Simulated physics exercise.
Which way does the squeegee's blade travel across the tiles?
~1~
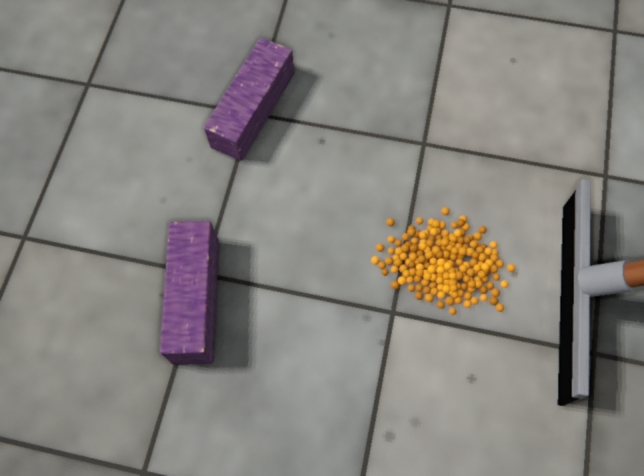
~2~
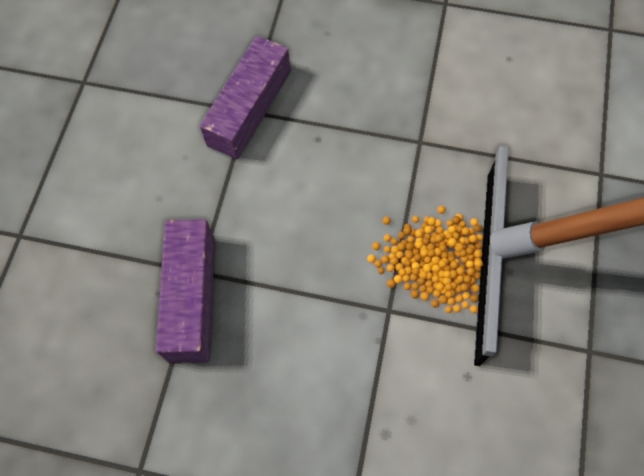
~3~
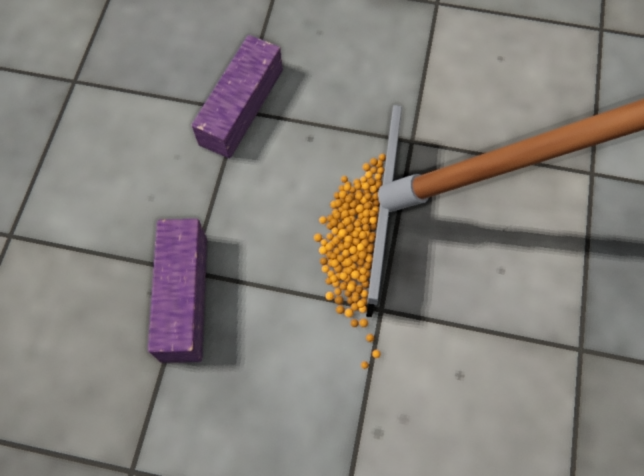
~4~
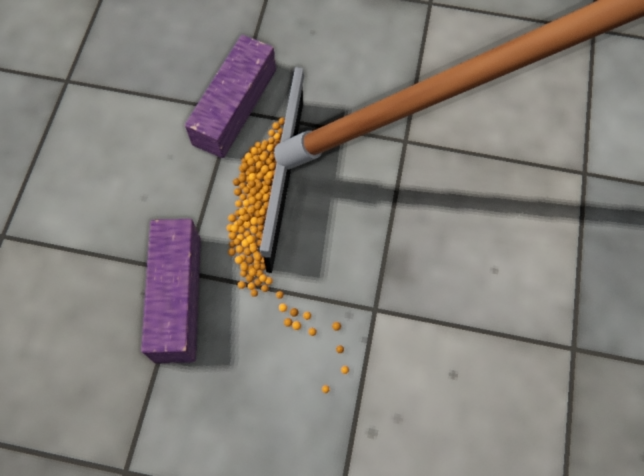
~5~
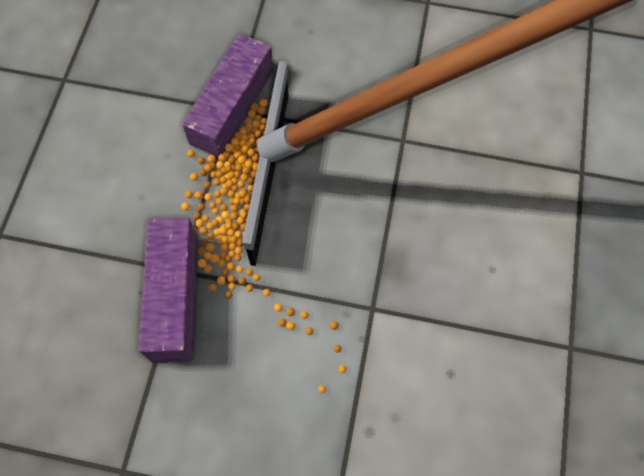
The blade travels to the left, pushing the orange pieces toward the purple blocks.
